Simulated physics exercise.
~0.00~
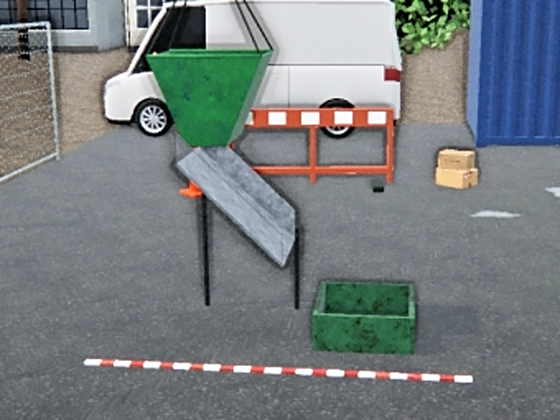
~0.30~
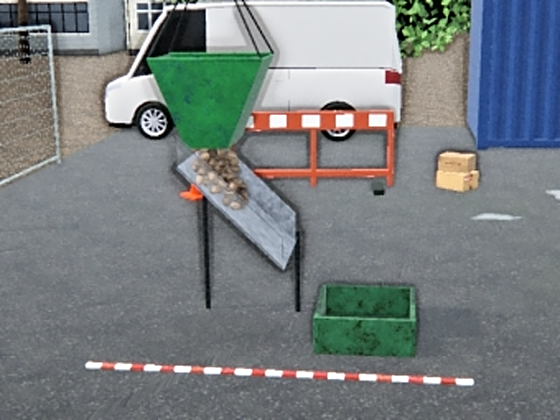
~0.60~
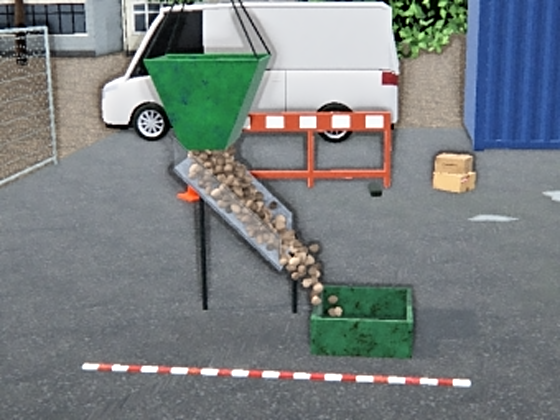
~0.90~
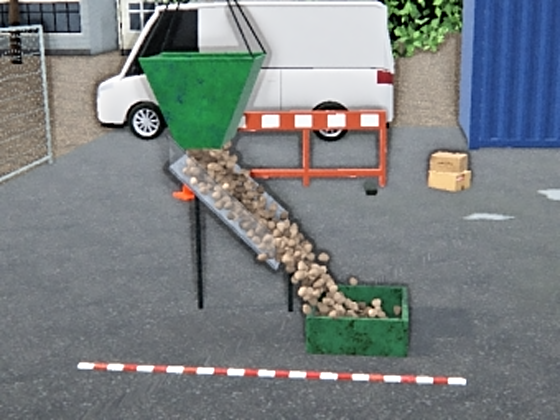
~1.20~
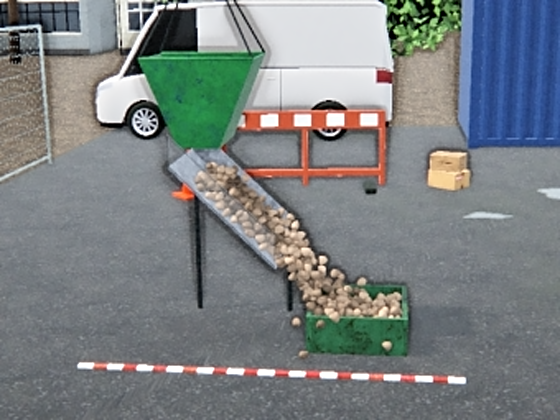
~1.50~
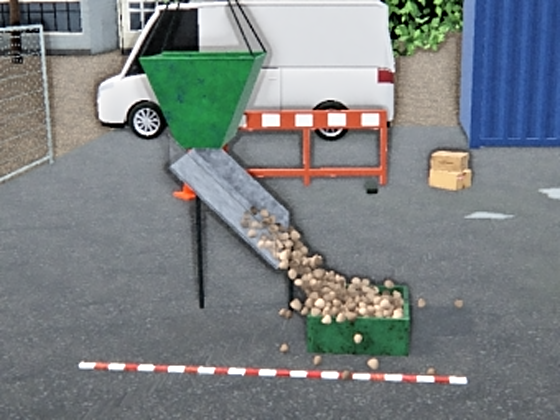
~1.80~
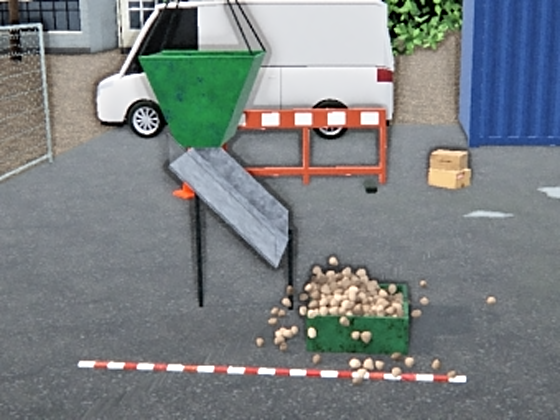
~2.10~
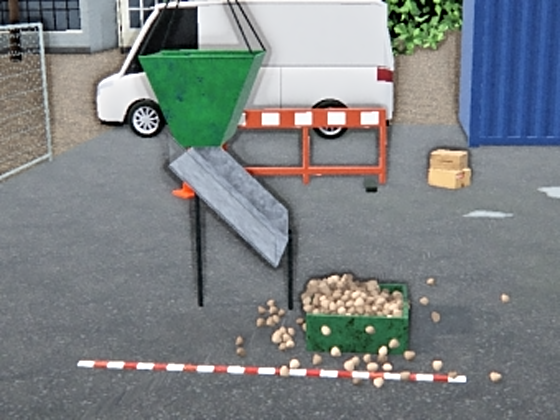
Rounded cobbles pour from a green skip down a steel chute, mostly filling the bin below.
